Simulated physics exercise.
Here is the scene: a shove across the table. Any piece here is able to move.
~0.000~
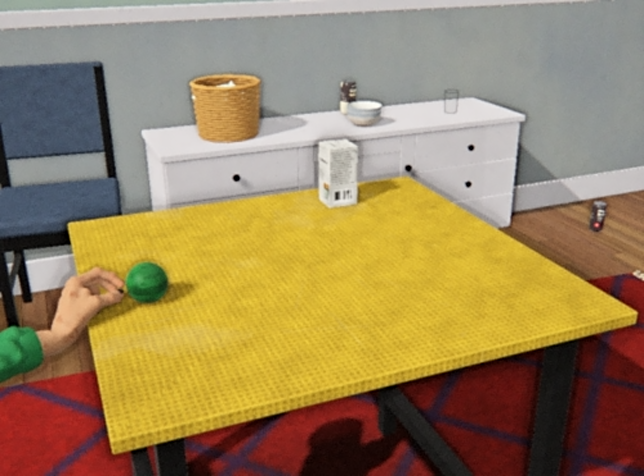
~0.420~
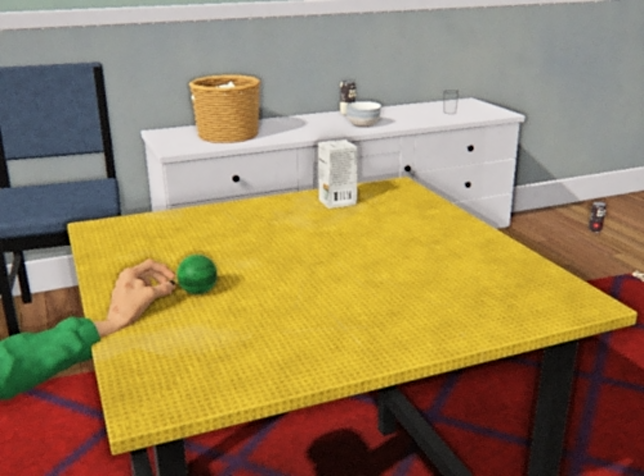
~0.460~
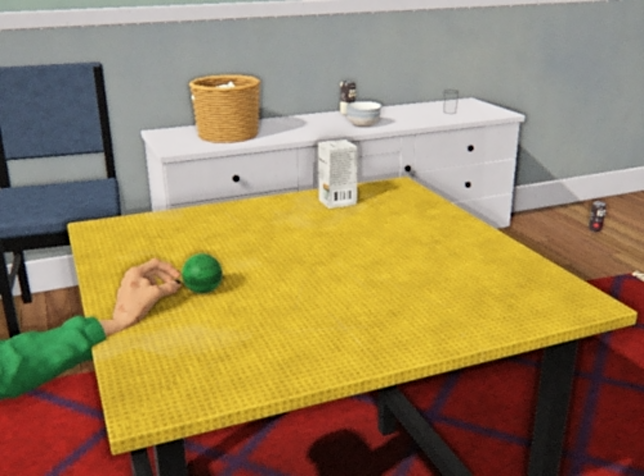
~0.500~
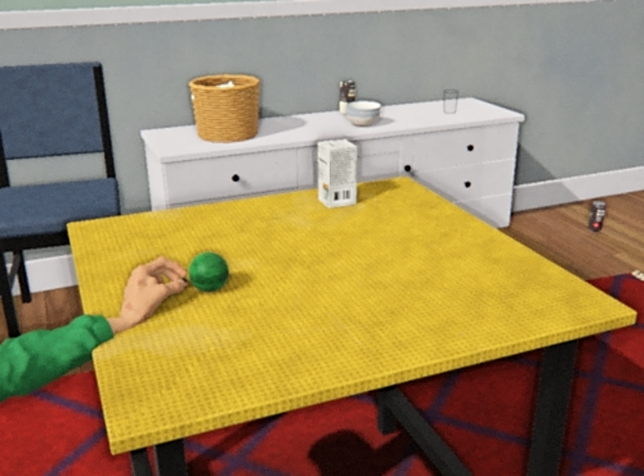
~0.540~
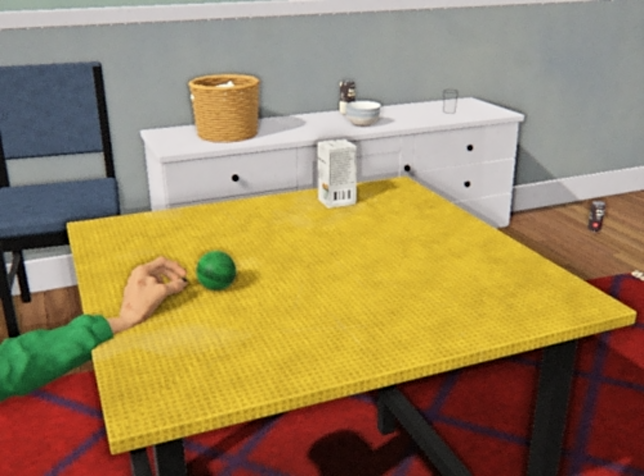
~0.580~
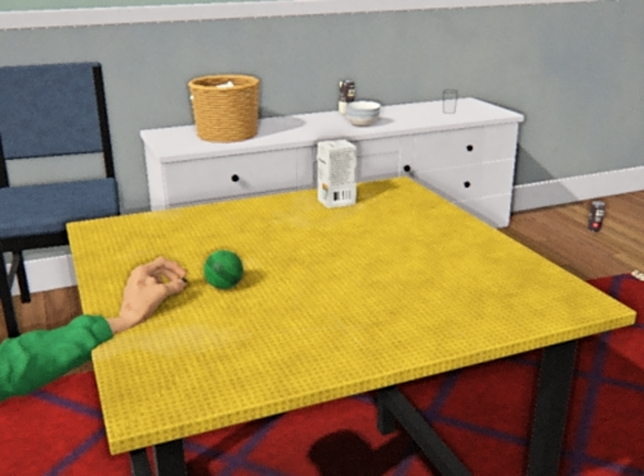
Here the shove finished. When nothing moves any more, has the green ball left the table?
No, it never passes the edge.
Around 0.88 s, green ball displaced well along near (272, 261).
Around 1.18 s, green ball displaced well along near (306, 255).
Finally (2.3 s), moved from the start, green ball. Final places as the last picture's camera would see them, green ball near (341, 249).
